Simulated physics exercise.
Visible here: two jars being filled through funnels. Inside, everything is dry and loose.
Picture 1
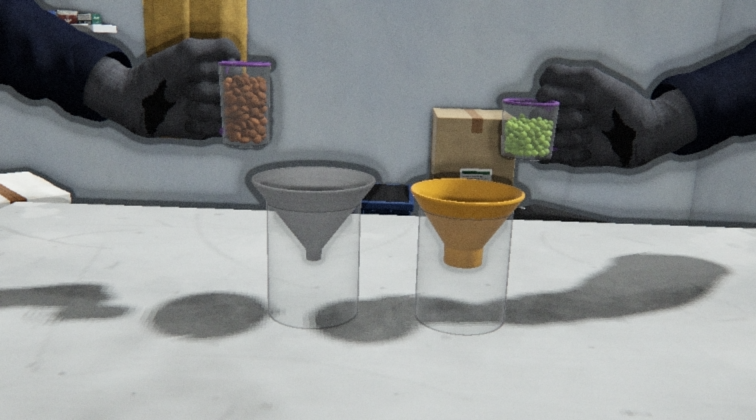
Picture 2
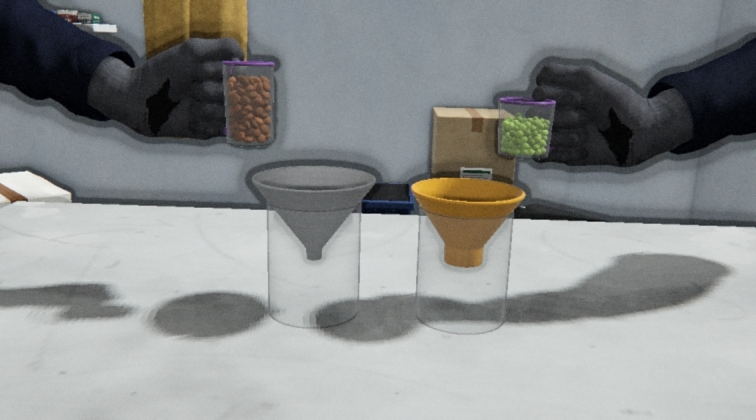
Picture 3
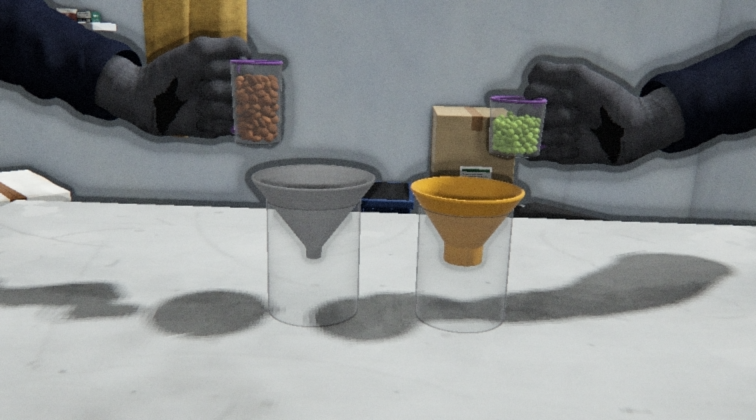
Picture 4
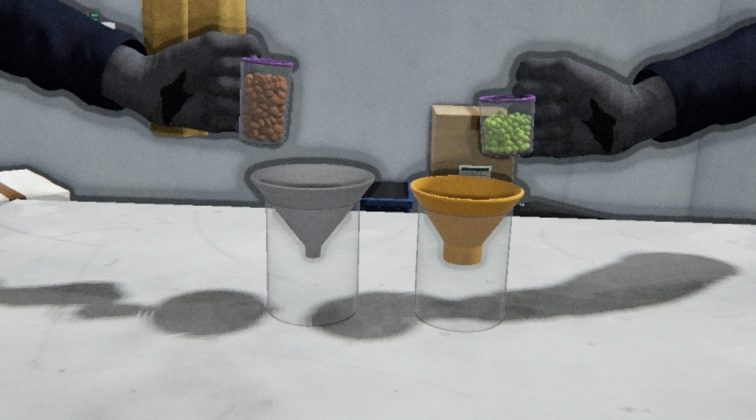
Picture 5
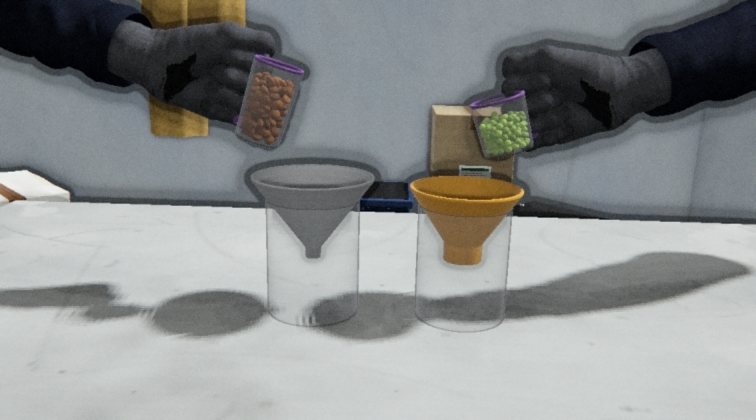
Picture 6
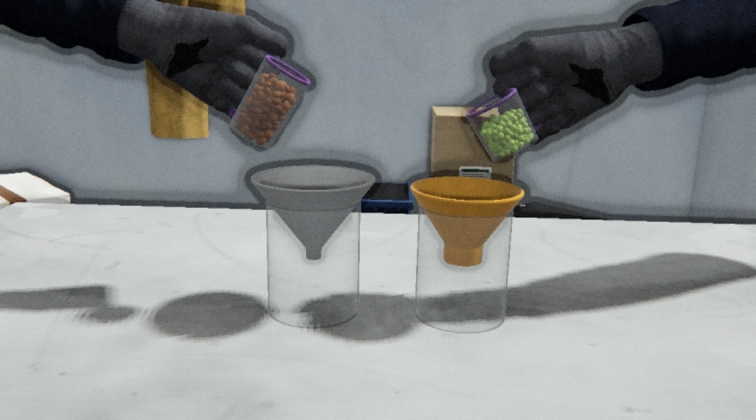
Over a white tabletop, two gloved hands moved a cup of brown kibble and a cup of green peas slightly inward above funnels in clear jars, then gradually tilted both cups toward each other.
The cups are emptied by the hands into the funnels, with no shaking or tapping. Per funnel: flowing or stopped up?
Left: Stopped up, right: Flowing.
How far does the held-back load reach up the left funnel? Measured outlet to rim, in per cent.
I'd say close to 75 in a hundred.
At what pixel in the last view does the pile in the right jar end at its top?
About (485, 302).
Then, 0.32 s after the last picture, left, all still in the cup; right, all still in the cup.
Then, 0.66 s after the last picture, left, nearly all still in the cup, a stray few in or over the funnel; right, nearly all still in the cup, a small part in or over the funnel.
Then, 1.06 s after the last picture, left, about half still in the cup, about half in or over the funnel, a stray few down in the jar; right, a small part still in the cup, about a third in or over the funnel, about half down in the jar.
At rest, left, nearly all stuck in the funnel, a stray few down in the jar; right, all down in the jar.
